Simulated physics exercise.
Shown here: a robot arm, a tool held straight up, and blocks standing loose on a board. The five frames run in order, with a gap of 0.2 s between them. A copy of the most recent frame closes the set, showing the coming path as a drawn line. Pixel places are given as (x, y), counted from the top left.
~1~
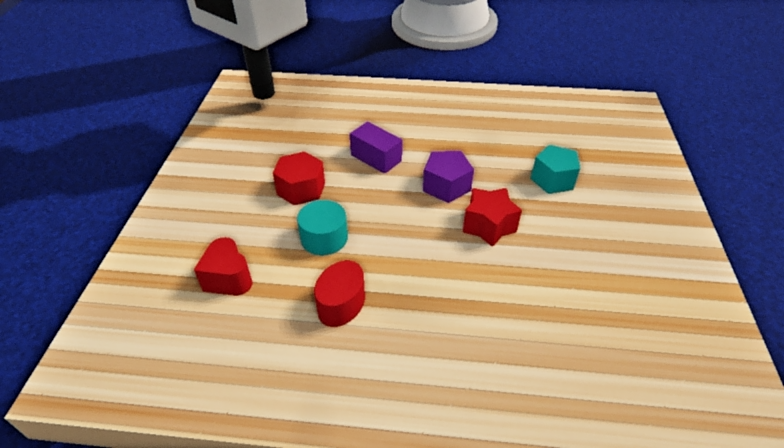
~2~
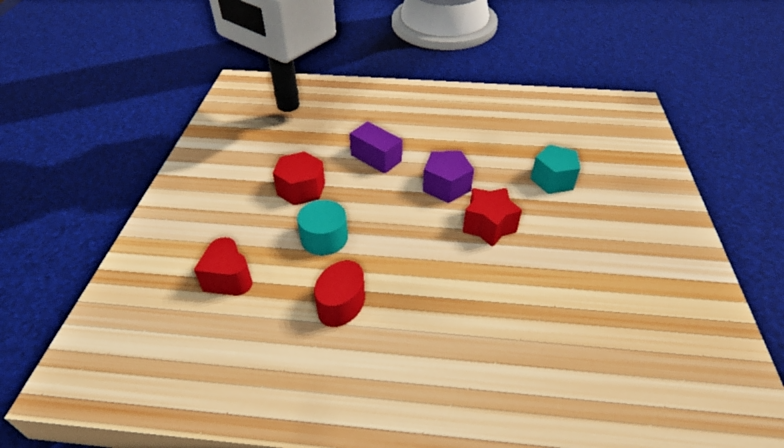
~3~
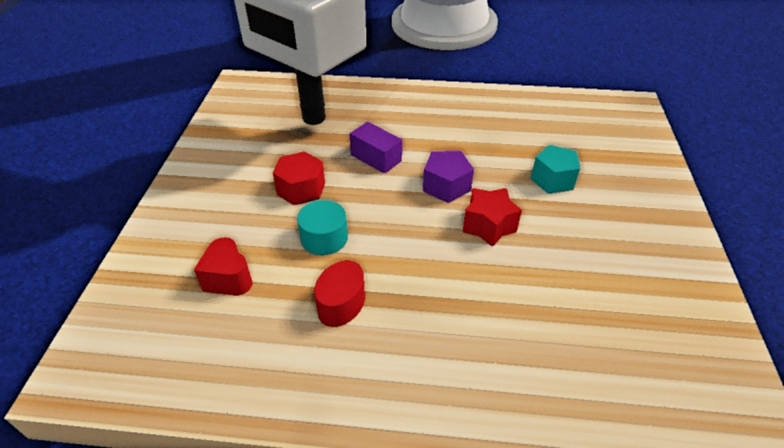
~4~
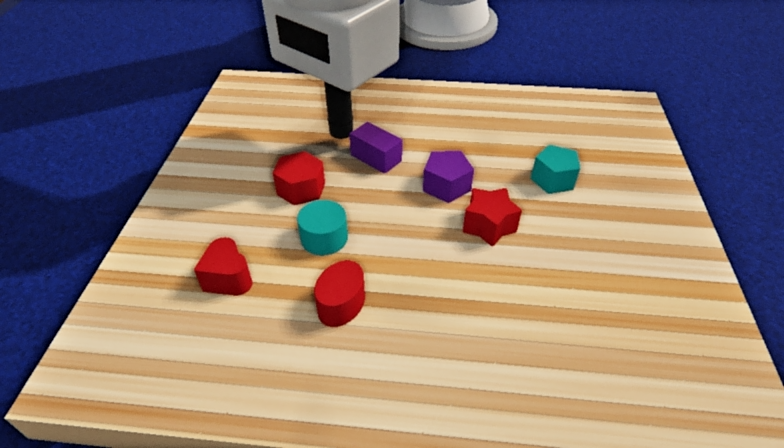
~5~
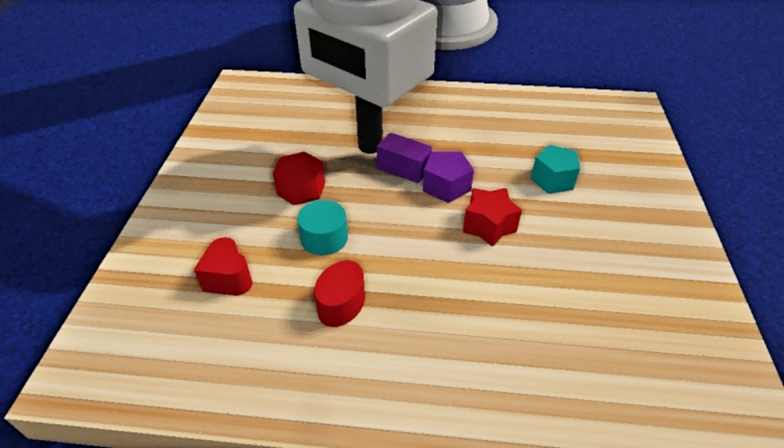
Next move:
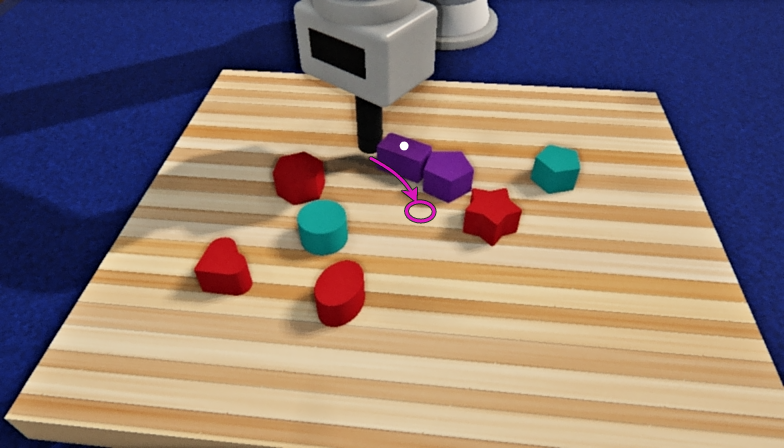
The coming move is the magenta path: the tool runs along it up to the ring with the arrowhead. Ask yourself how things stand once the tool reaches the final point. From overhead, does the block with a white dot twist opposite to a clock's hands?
I believe so.
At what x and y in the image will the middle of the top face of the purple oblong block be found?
Just about (447, 160).
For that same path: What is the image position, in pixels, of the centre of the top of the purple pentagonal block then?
Its top centre is at about (492, 173).
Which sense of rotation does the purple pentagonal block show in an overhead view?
The twist is clockwise.
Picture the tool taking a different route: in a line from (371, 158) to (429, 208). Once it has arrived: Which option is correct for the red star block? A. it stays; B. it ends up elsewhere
The correct letter is A.
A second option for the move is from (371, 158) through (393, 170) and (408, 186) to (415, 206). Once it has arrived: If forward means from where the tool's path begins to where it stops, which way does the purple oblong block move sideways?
Sideways shift: Left.
Drawn move, from (371, 158) by way of (393, 172) and (410, 190) to (420, 211); the dot is on the purple oblong block.
The first path, step by step. Halfway along, tool (403, 170); purple oblong block (442, 158), turned 40° anticlockwise; purple pentagonal block (490, 173), turned 30° clockwise; red star block (497, 206).
At the end, tool (421, 200); red hexagon still; purple oblong block (447, 160), turned 50° anticlockwise; purple pentagonal block (492, 173), turned 35° clockwise; red star block (497, 206).
